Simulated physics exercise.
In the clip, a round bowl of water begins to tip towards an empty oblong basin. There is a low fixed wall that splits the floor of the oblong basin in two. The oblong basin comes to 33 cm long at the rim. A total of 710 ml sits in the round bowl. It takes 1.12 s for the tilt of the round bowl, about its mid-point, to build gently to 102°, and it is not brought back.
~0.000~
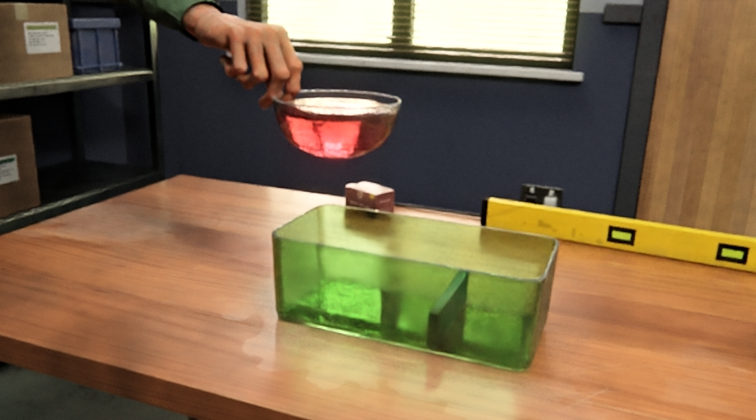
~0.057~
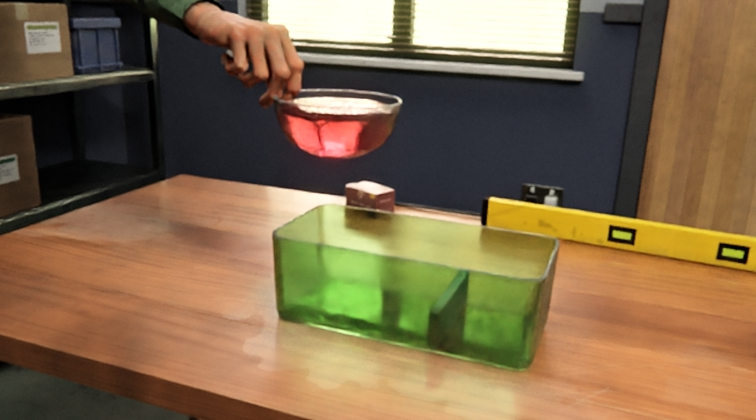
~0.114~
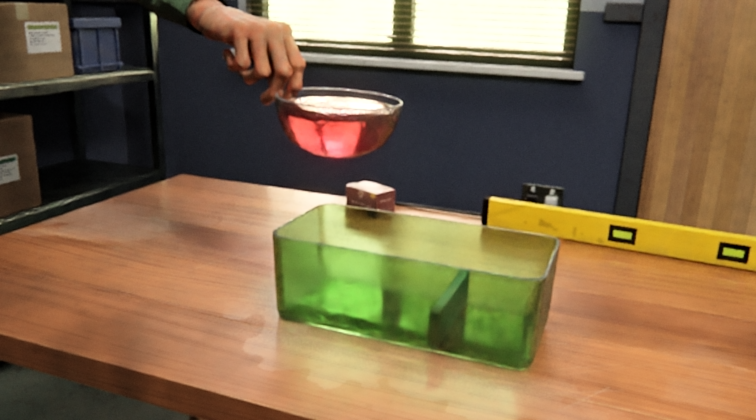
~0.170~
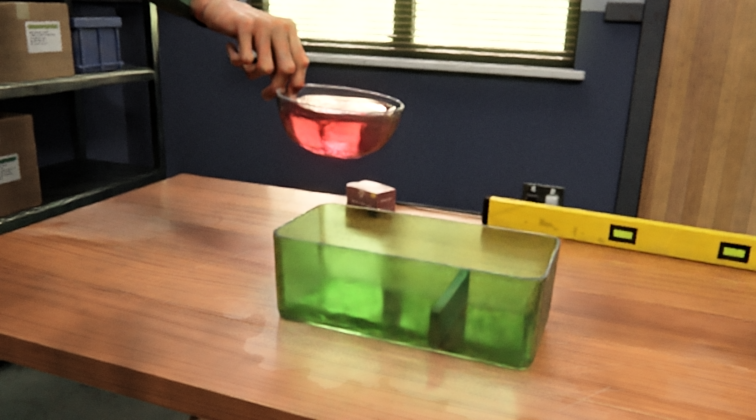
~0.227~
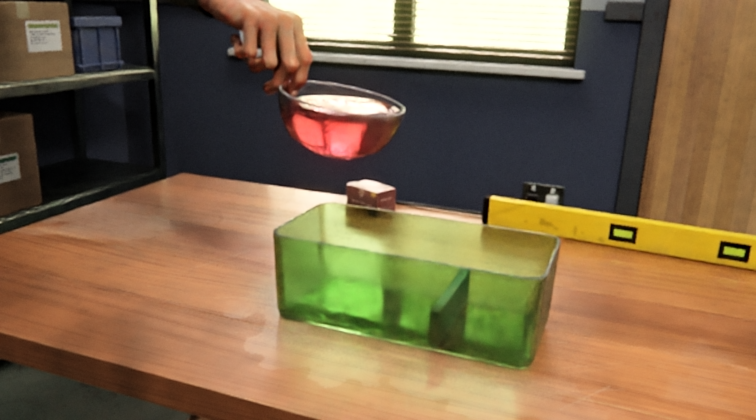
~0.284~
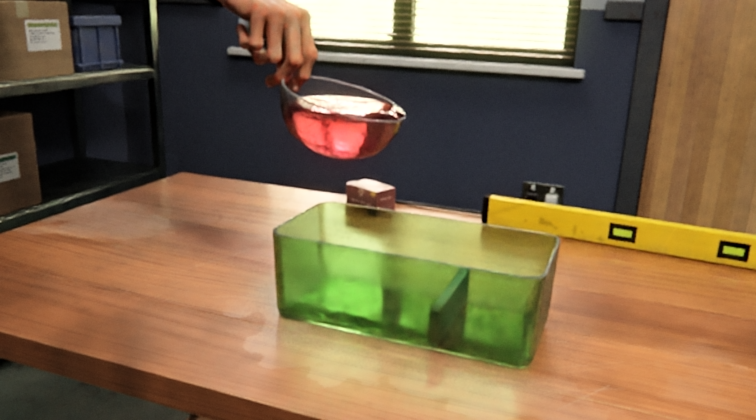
A hand gradually tilts a round glass bowl of pink liquid rightward above a green basin.
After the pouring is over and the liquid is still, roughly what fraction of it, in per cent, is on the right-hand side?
Roughly 26 out of 100 parts.
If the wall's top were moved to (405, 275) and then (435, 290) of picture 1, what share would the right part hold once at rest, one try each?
Result: 85 per cent, then 55 per cent.
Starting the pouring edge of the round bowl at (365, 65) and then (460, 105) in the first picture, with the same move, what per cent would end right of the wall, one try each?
Try 1: 5 %; try 2: 85 %.
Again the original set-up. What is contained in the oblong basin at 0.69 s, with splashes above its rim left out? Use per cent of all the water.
Roughly 34 percent of it.
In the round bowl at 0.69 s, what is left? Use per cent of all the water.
Near 32 in a hundred.
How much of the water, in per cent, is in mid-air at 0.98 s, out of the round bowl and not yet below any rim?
Around 4 percent of it is airborne.
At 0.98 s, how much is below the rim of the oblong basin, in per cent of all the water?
Some 94 percent of the total.
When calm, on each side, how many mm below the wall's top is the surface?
I'd say some 30 mm on the left and some 36 mm on the right.
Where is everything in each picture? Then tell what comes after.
The first picture shows tilt 0°; pouring edge (396, 106); surface from (287, 102) to (395, 112); the oblong basin's rim runs from (297, 219) to (551, 260); the wall's top is at (451, 291).
The second picture shows tilt 1°; pouring edge (397, 106); surface from (288, 101) to (395, 112).
The third picture shows tilt 3°; pouring edge (398, 108); surface from (288, 100) to (396, 113).
The fourth picture shows tilt 6°; pouring edge (399, 111); surface from (291, 99) to (398, 113).
The fifth picture shows tilt 10°; pouring edge (400, 116); surface from (291, 100) to (400, 113).
The sixth picture shows tilt 15°; pouring edge (400, 121); surface from (293, 100) to (402, 116); 1 per cent is over the edge.
After 0.69 s the tilt is 69° and 32 per cent is still to pour, 21 is left of the wall and 12 right of it.
After 0.98 s the tilt is 98° and 1 per cent is still to pour, 69 is left of the wall and 25 right of it.
After 1.29 s the tilt is 102° and 0 per cent is still to pour, 73 is left of the wall and 26 right of it.
After 1.62 s the tilt is 102° and 0 per cent is still to pour, 73 is left of the wall and 26 right of it.
In the end 73 per cent lies left of the wall, 26 right of it and 1 outside.
